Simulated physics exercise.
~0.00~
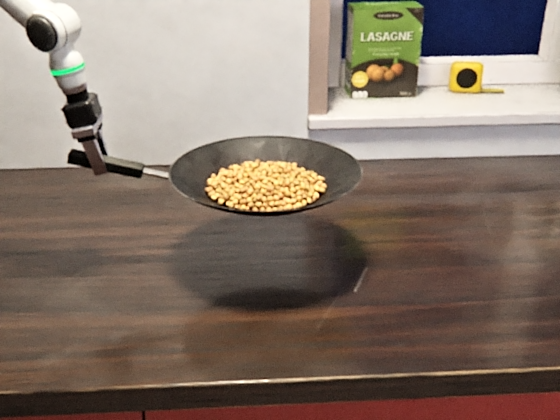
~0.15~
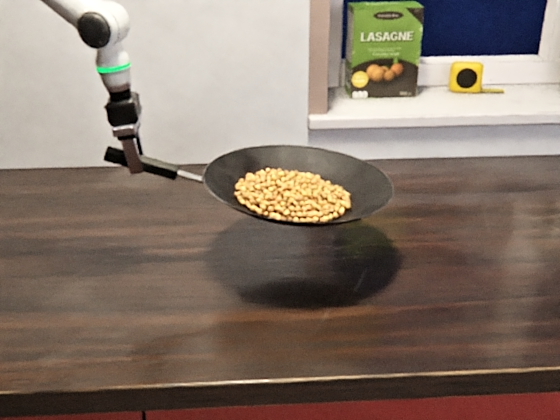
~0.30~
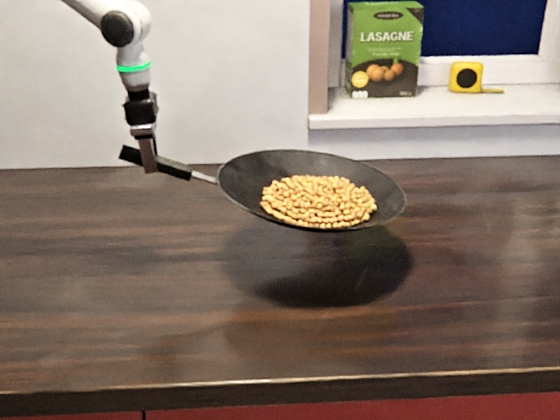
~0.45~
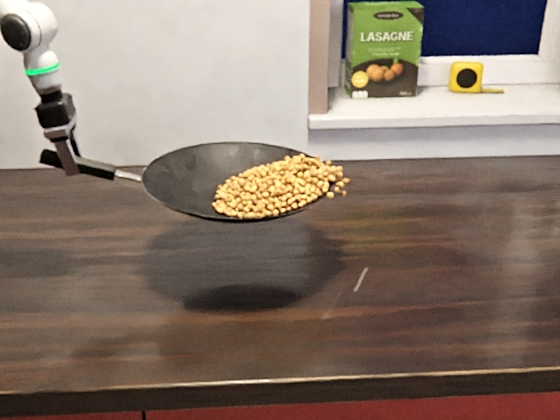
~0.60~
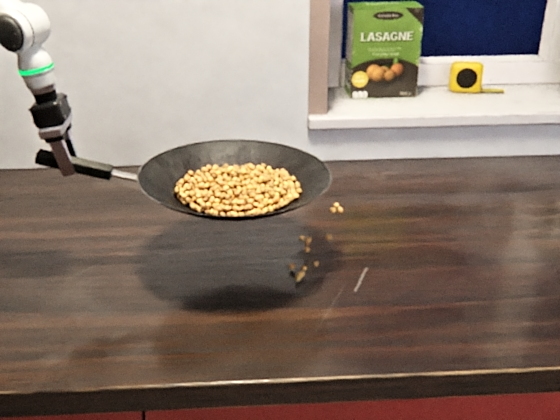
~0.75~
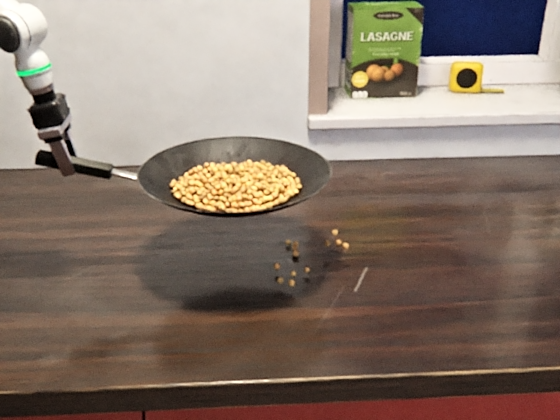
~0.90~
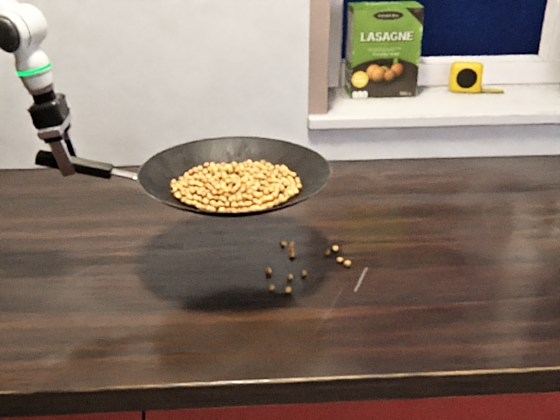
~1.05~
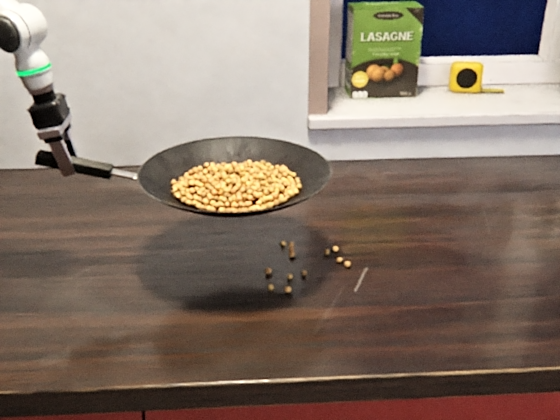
A robot arm holding a black wok full of chickpeas above a dark wooden table moved it right, then swung it back left, sending a few chickpeas over the rim onto the table before the wok stopped, still holding nearly all of them.
